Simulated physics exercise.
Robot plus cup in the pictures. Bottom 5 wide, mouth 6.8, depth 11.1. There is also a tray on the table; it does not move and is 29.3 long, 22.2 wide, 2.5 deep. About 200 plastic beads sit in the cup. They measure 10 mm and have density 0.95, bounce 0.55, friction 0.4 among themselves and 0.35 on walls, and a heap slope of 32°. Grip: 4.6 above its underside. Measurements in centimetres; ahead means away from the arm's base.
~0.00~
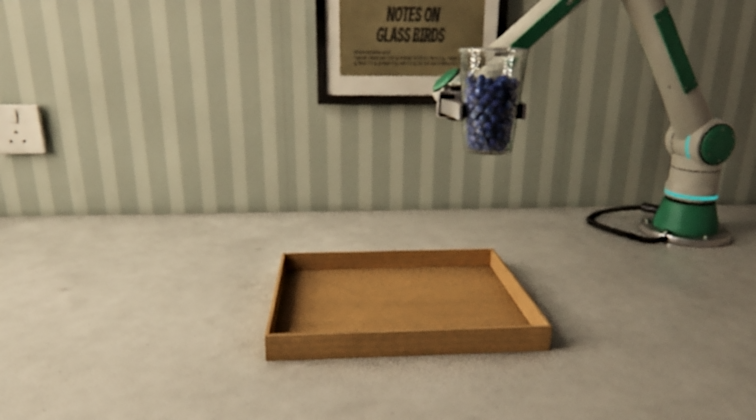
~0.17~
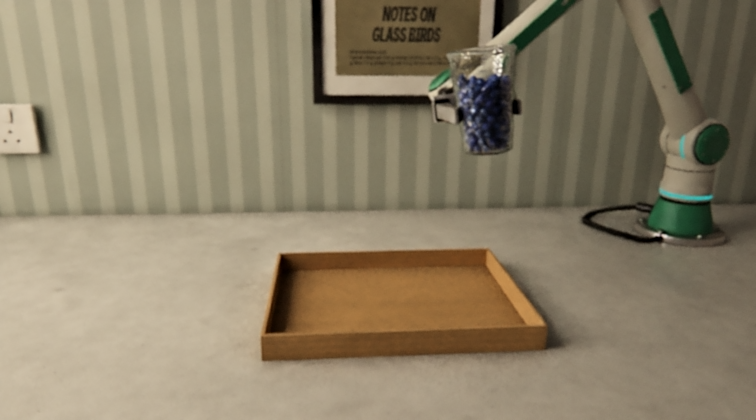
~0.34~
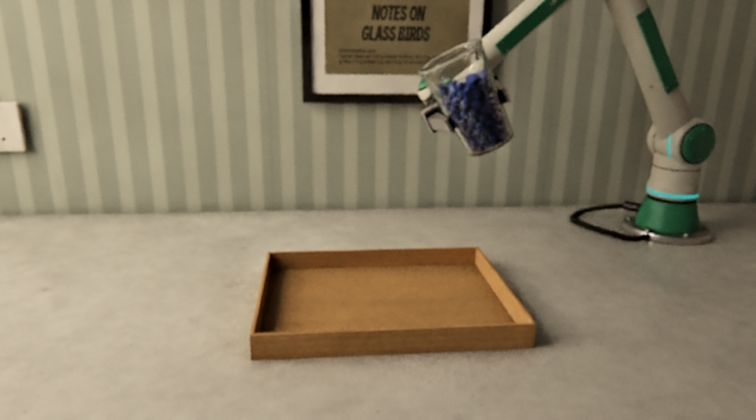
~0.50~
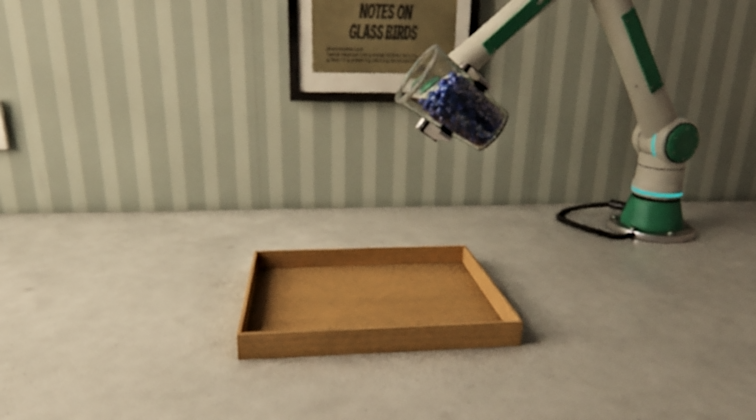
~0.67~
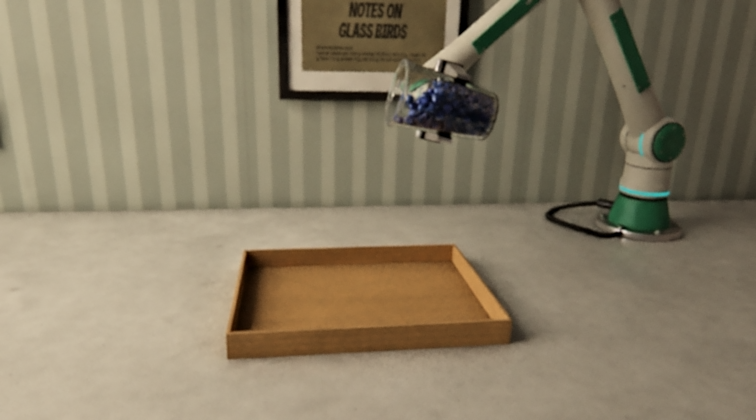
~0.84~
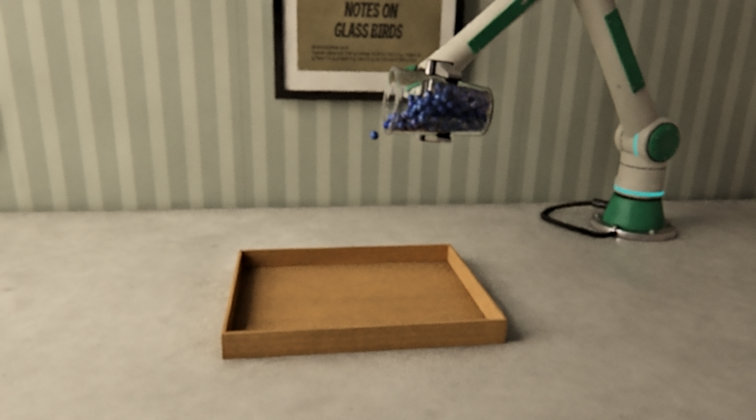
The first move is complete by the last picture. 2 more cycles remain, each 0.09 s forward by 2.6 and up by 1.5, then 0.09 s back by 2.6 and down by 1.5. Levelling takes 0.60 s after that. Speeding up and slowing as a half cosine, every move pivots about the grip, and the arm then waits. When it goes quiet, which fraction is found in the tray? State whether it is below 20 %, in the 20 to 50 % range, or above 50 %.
It is above 50 %.
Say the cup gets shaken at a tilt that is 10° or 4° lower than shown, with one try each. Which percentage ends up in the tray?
Roughly 50 per cent on the first try and 65 per cent on the second.
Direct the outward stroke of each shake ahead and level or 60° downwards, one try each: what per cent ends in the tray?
Near 60 and 20 percent respectively.
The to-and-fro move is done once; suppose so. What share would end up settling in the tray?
That change gives some 55 percent.
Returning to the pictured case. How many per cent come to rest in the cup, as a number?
Near 25 in a hundred.
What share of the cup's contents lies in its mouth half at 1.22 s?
Around 80 in a hundred.
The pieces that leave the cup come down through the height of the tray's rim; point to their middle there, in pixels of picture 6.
Roughly at (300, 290).
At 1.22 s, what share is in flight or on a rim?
Some 27 percent.
By 1.22 s, tilted 84° forward, highest piece 24 above the table; 90 in the tray, 56 in the cup, 1 on the table or floor, 55 in flight or on a rim.
By 1.61 s, tilted 19° forward, highest piece 26 above the table; 140 in the tray, 48 in the cup, 14 on the table or floor.
By 2.00 s, level, highest piece 24 above the table; 140 in the tray, 48 in the cup, 14 on the table or floor.
By 3.05 s, level, highest piece 24 above the table; 140 in the tray, 48 in the cup, 14 on the table or floor.
Final count, 140 in the tray, 48 in the cup, 14 on the table or floor. That is 69 % in the tray.
